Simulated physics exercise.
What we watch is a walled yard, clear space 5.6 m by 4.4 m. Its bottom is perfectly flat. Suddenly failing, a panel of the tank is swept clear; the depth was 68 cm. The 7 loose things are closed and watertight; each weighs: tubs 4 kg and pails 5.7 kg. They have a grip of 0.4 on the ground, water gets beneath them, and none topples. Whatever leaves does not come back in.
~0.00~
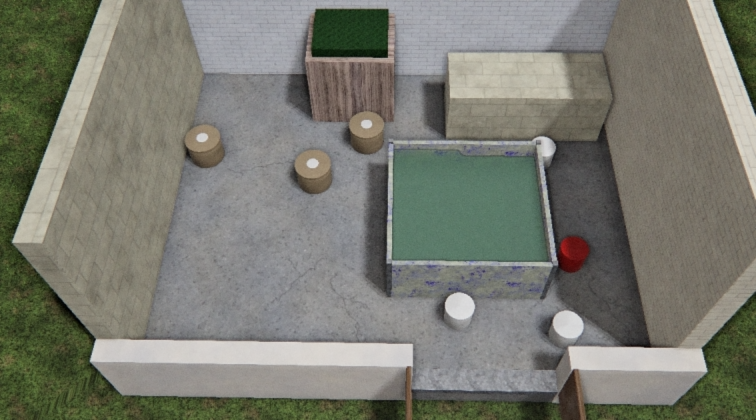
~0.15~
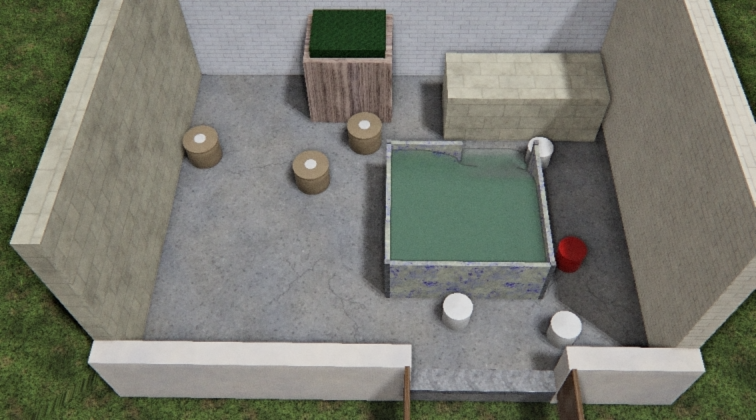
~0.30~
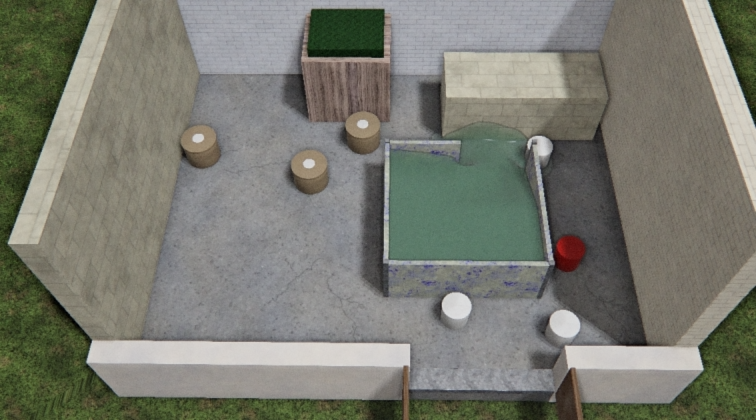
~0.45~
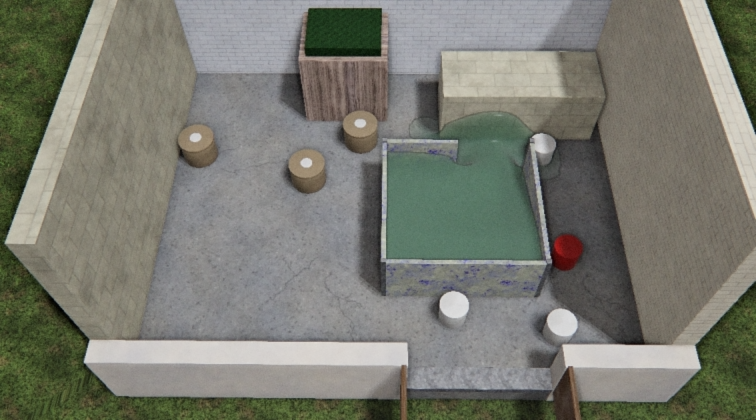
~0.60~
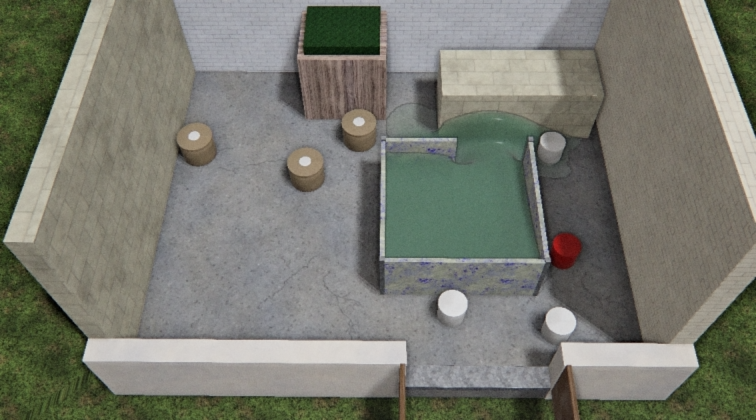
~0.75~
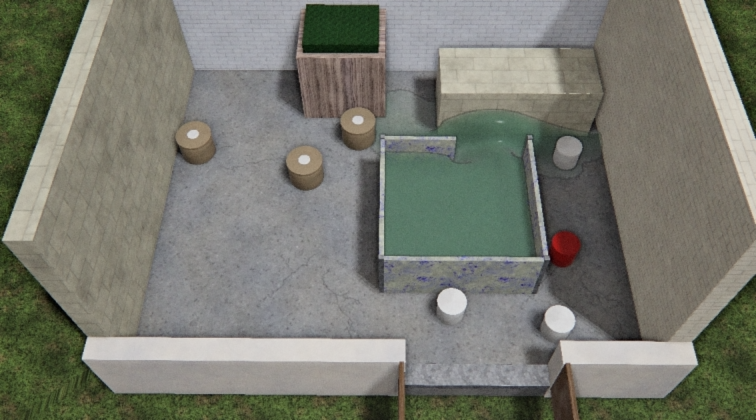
Green water poured out through a gap at the back right of a square tank in a walled yard, spreading along the ground and pushing a white pail rightward, while the red pail stayed put.
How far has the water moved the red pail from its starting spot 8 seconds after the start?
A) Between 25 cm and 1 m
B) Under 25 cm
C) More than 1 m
More than 1 m.
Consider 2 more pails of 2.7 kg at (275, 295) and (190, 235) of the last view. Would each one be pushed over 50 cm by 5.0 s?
Respectively: Inside the limit and outside the limit.
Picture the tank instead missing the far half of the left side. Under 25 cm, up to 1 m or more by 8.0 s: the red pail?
The red pail remains in place.
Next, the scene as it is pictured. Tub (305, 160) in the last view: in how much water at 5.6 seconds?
Depth: Near 9 cm.
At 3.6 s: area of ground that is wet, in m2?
My estimate is roughly 20 m2.
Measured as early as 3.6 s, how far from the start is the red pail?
About 120 cm.
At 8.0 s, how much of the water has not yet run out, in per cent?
Close to 90 in a hundred parts remain.
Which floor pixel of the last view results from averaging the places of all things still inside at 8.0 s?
It sits at about (297, 254).
After 1.6 s the red pail is near (564, 248), 0.1 m from its start, aground; 0 of 7 are out; 1 afloat.
After 3.6 s the red pail is near (477, 295), 1.3 m from its start, aground; 0 of 7 are out; 2 afloat.
After 5.6 s the red pail is near (411, 295), 1.9 m from its start, aground; 2 of 7 are out; 3 afloat.
After 8.0 s the red pail is near (409, 295), 1.9 m from its start, aground; 2 of 7 are out; 3 afloat.
